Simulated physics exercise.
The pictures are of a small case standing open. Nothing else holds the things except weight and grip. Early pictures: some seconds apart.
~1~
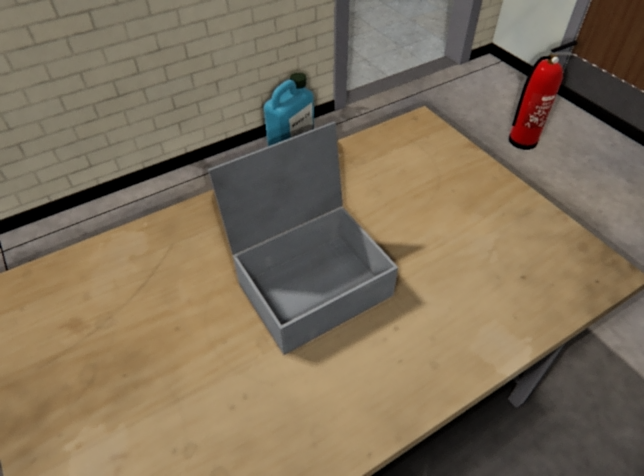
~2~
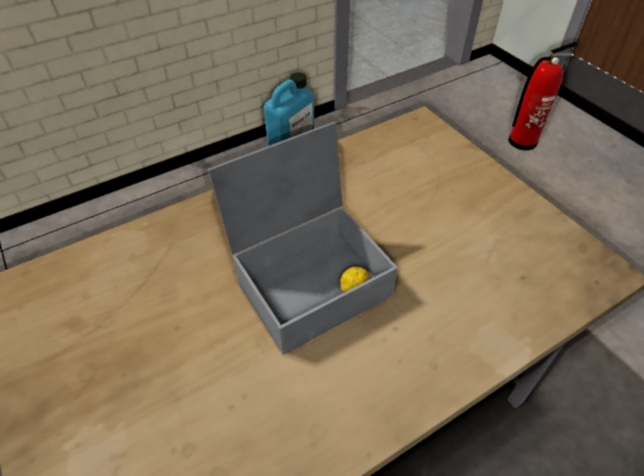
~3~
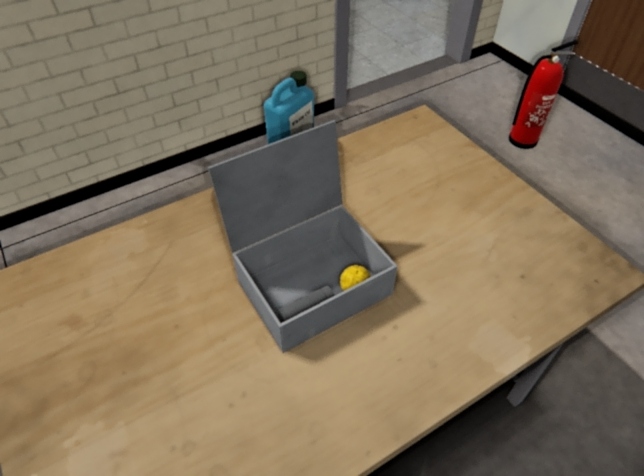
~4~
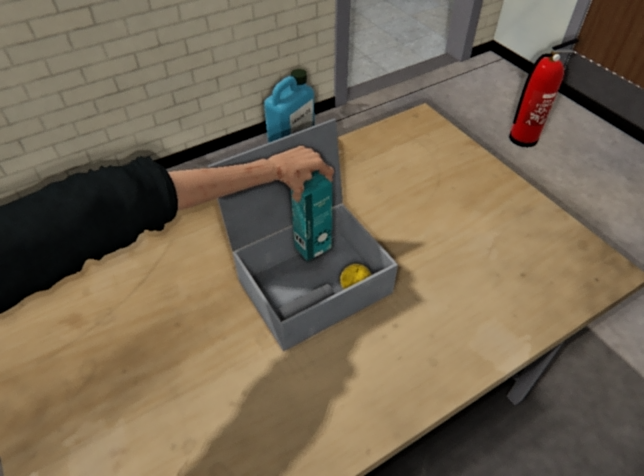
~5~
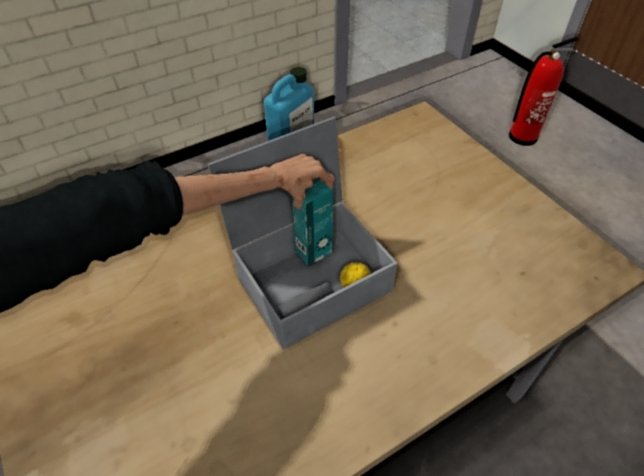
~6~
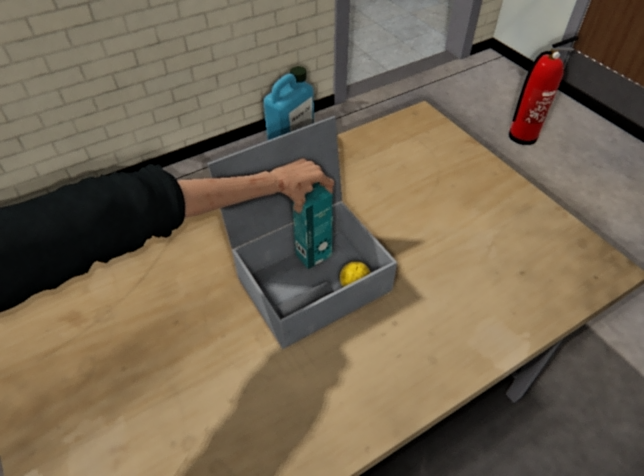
At first, an open gray case sits empty on a wooden table, then a yellow ball-like item appears inside it, followed by a gray object beside it. A dark-sleeved arm then reaches in from the left, holding a turquoise carton upright over the case, and lowers it slightly inside, still gripping its top.
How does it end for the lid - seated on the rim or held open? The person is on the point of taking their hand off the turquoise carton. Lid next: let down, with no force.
The lid stays above the rim.
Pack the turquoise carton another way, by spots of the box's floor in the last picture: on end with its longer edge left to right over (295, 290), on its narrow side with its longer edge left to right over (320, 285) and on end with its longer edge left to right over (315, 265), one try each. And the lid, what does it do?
First try: It gets propped open; second try: It comes fully down; third try: It gets propped open.
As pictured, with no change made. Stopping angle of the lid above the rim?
It comes to about 14°.
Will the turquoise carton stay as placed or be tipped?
Once everything settles, the turquoise carton ends up at a slant.
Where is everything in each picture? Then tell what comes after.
In the first frame, the last thing is not in view yet.
In the second frame, the last thing is not in view yet.
In the third frame, the last thing is not in view yet.
The fourth frame shows still above its spot; turquoise carton (312, 217).
The fifth frame shows still above its spot; turquoise carton (313, 223).
The sixth frame shows put in, still held; turquoise carton (313, 227).
Then, 1.40 s after the last picture, lid 77° above the rim; turquoise carton tipped 5° from how it was near (315, 229).
Then, 1.90 s after the last picture, lid 41° above the rim; turquoise carton tipped 37° from how it was near (331, 247).
Then, 2.30 s after the last picture, lid 15° above the rim; turquoise carton tipped 64° from how it was near (339, 252).
At rest, lid 15° above the rim; tipped over in the box, turquoise carton; the other 2 in place. Seen from the same camera at the end, turquoise carton near (341, 249).
